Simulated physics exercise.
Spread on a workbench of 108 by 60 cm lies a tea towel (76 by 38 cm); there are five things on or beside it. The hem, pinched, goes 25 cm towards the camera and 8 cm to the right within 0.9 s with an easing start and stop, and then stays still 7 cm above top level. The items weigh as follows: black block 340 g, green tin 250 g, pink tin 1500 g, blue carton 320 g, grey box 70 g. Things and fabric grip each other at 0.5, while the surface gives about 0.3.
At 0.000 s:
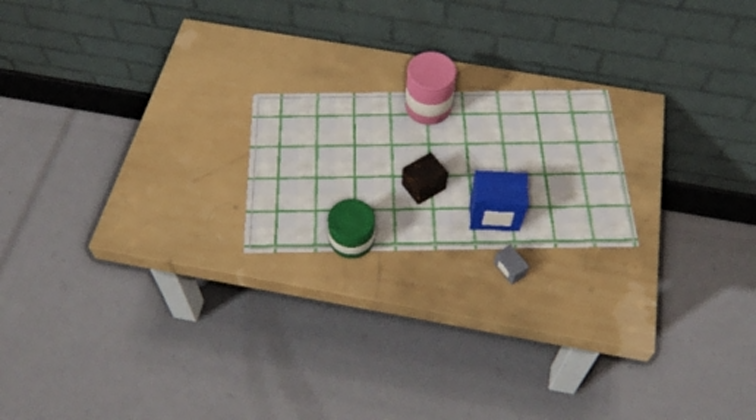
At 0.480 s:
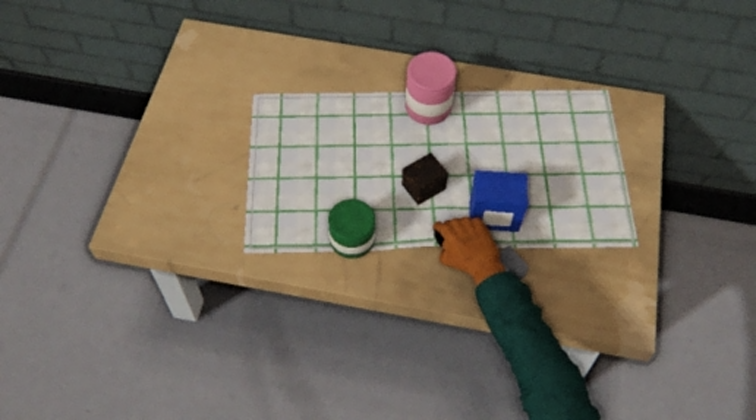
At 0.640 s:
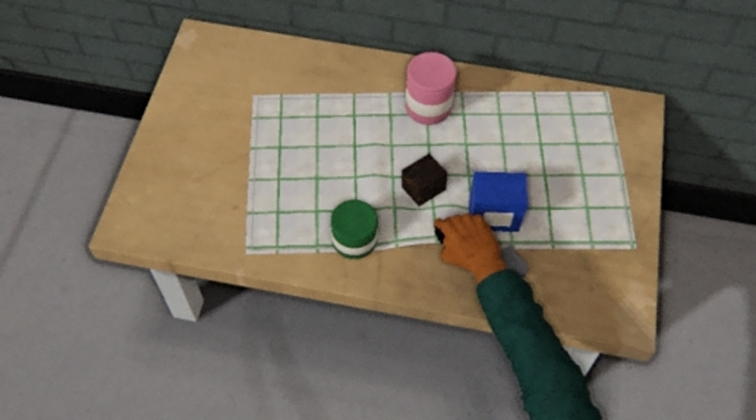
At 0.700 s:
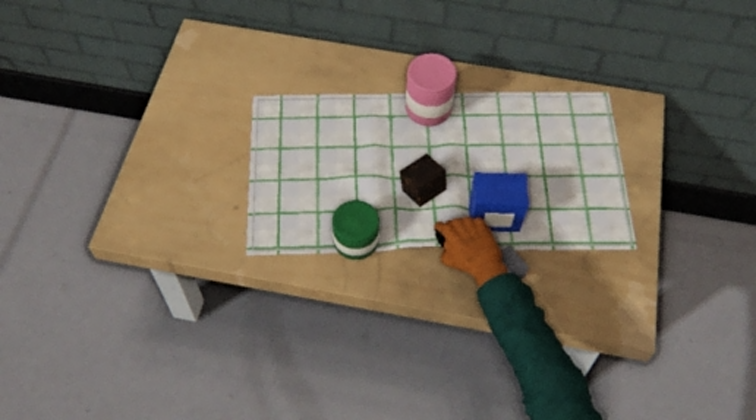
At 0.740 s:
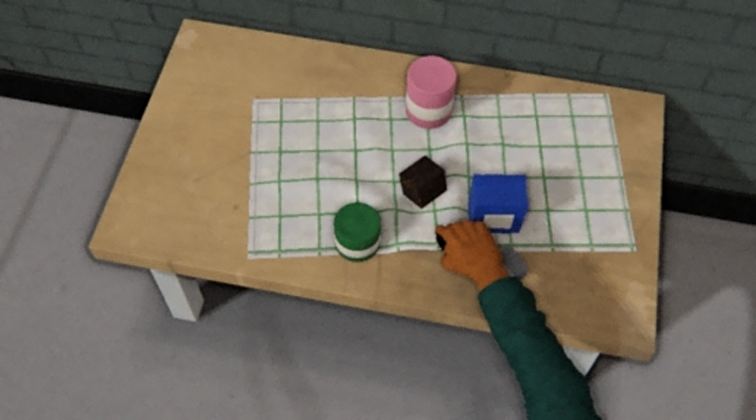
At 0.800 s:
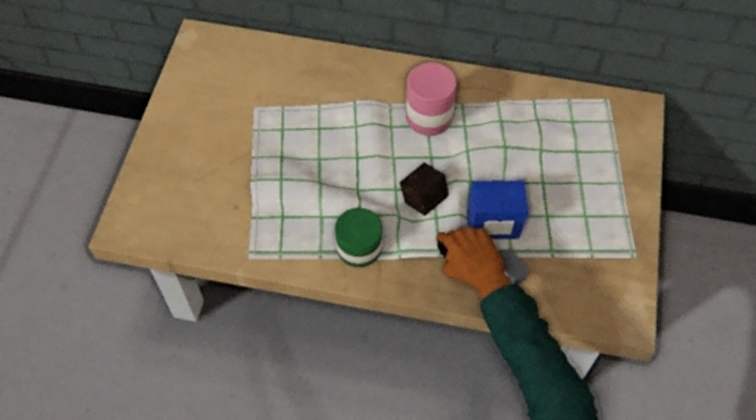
To begin with, a pink tin, black block, green tin and blue carton sit on a checked tea towel, with a small grey box beside it. A hand then grips the near hem and slowly draws the cloth slightly towards the viewer, wrinkling it and shifting the things on it a little.
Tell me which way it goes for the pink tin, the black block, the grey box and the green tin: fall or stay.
Result: Pink tin: Safe, black block: Lost, grey box: Lost, green tin: Lost.
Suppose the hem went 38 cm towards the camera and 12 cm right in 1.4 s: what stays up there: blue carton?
In that case: Blue carton goes over.
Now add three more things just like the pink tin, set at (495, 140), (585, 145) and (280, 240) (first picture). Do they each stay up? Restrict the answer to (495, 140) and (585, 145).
Going through them in turn, one survives up there and then one survives up there.
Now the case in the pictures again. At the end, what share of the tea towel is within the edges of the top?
Roughly 55%.
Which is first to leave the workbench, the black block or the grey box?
First: Grey.
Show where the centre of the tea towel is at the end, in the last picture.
The middle ends up near pixel (449, 279).
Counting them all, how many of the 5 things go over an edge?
4.
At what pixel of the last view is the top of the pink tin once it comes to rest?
Rest point, last frame: Approx. (438, 189).
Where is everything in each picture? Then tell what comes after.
In the first picture, pink tin (432, 70); black block (425, 170); grey box (513, 260); green tin (351, 218); tea towel corners (244, 253) (254, 95) (607, 90) (638, 246).
In the second picture, tea towel corners (245, 253) (254, 95); grip (443, 245).
In the third picture, green tin (354, 219); tea towel corners (246, 254) (254, 96); grip (443, 243).
In the fourth picture, tea towel corners (247, 255) (254, 97); grip (444, 246).
In the fifth picture, green tin (357, 222); black block (424, 173); pink tin (432, 74); tea towel corners (248, 259) (254, 100); grip (445, 249).
In the sixth picture, pink tin (432, 81); black block (425, 181); grey box (513, 263); green tin (359, 227); tea towel corners (249, 259) (255, 108) (608, 100) (636, 257); grip (446, 256).
At 1.0 s, 100 % of the tea towel is still over the top; black block 10 cm off its start, pink tin 9 cm off its start, green tin 9 cm off its start.
At 1.2 s, 85 % of the tea towel is still over the top; black block lifted 6 cm, green tin 19 cm off its start, pink tin 18 cm off its start.
At 1.3 s, 65 % of the tea towel is still over the top; black block on its side, 31 cm off its start at (412, 325), green tin over the edge, pink tin 25 cm off its start at (436, 174).
At 1.5 s, 55 % of the tea towel is still over the top; black block over the edge, green tin over the edge, pink tin 28 cm off its start.
At 3.1 s, 55 % of the tea towel is still over the top; black block over the edge, green tin over the edge, pink tin 28 cm off its start at (438, 189), grey box over the edge.
